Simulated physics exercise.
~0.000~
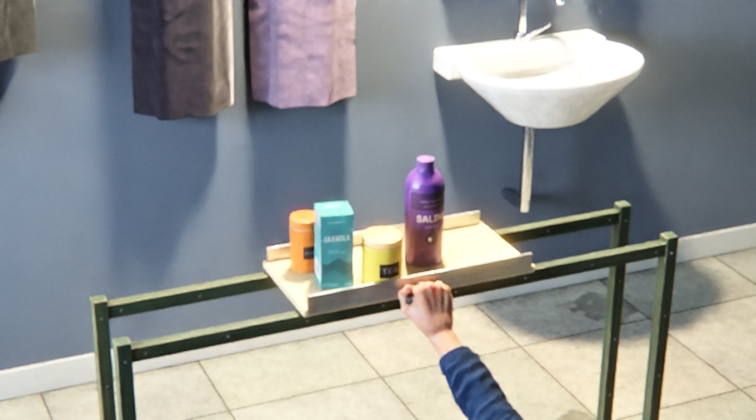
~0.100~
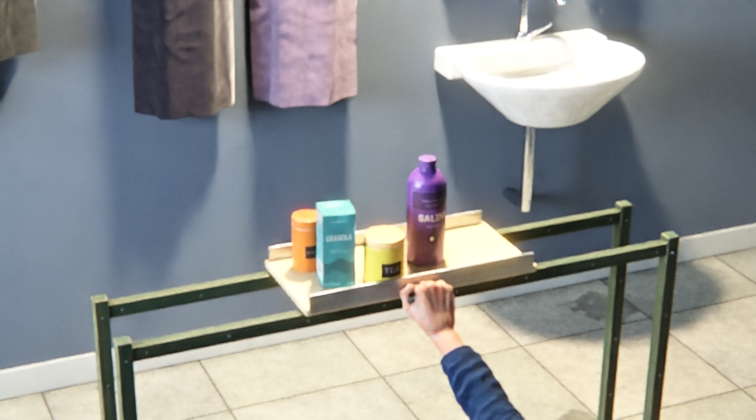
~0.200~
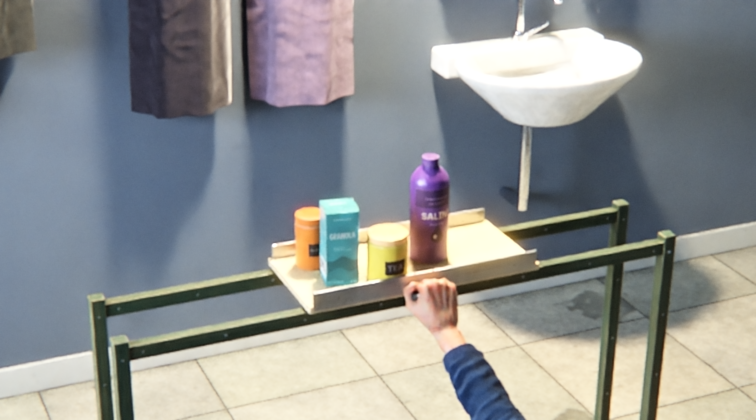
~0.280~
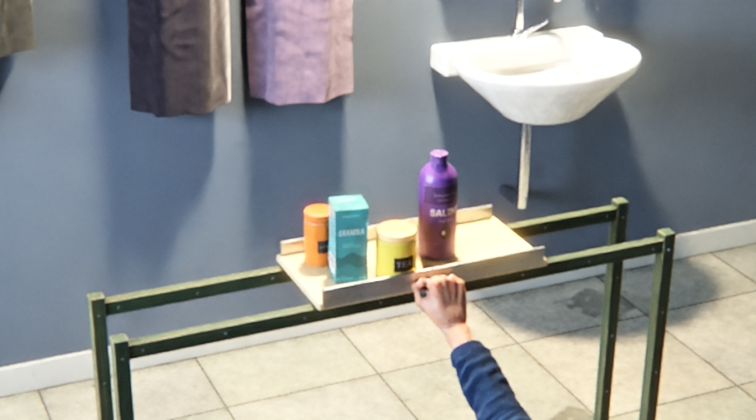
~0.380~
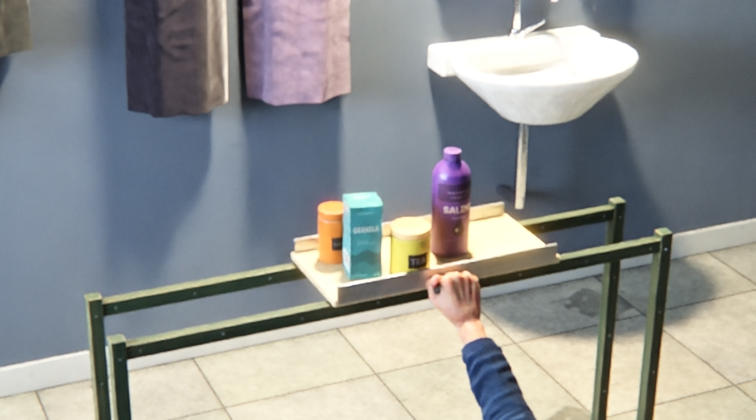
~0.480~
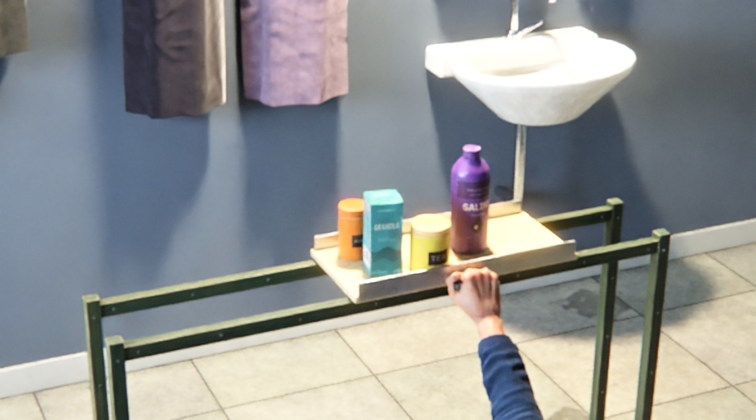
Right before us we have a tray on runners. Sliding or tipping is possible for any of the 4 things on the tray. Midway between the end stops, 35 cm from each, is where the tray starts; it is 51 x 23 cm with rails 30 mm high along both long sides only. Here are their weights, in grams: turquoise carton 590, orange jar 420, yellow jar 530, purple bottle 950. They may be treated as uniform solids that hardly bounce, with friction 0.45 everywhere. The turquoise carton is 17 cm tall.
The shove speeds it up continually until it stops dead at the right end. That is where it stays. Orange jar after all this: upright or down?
Upright.
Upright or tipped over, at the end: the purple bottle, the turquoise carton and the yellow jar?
Here's how it ends: The purple bottle comes down, the turquoise carton never goes down, and the yellow jar never goes down.
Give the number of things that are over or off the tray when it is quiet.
The tally is 1.
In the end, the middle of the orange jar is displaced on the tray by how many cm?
Net shift near 8 cm.
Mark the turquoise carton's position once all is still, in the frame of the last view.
Close to pixel (512, 209) in the final view.
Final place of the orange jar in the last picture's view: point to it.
Somewhere around (478, 208).
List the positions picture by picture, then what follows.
The first frame shows tray midway; orange jar (306, 242); turquoise carton (334, 245).
The second frame shows tray midway; purple bottle (426, 209); turquoise carton (336, 244).
The third frame shows tray 2 cm right; yellow jar (387, 255); purple bottle (429, 207).
The fourth frame shows tray 4 cm right; turquoise carton (348, 239); yellow jar (396, 251).
The fifth frame shows tray 8 cm right; purple bottle (451, 201); turquoise carton (363, 236).
The sixth frame shows tray 13 cm right; orange jar (354, 230); yellow jar (430, 245).
After 0.88 s, tray 35 cm right; orange jar 4° off upright near (474, 208); purple bottle 5° off upright; turquoise carton moved 7 cm.
After 1.18 s, tray 35 cm right; orange jar moved 8 cm near (479, 207); purple bottle 39° off upright; turquoise carton moved 9 cm.
After 1.68 s, tray 35 cm right; purple bottle now off the tray; orange jar moved 8 cm near (478, 208); yellow jar moved 9 cm.
In the end (1.9 s), off the tray and tipped over, purple bottle; not toppled but over 5 cm from the start, turquoise carton, orange jar and yellow jar. In the last view, orange jar near (478, 208).
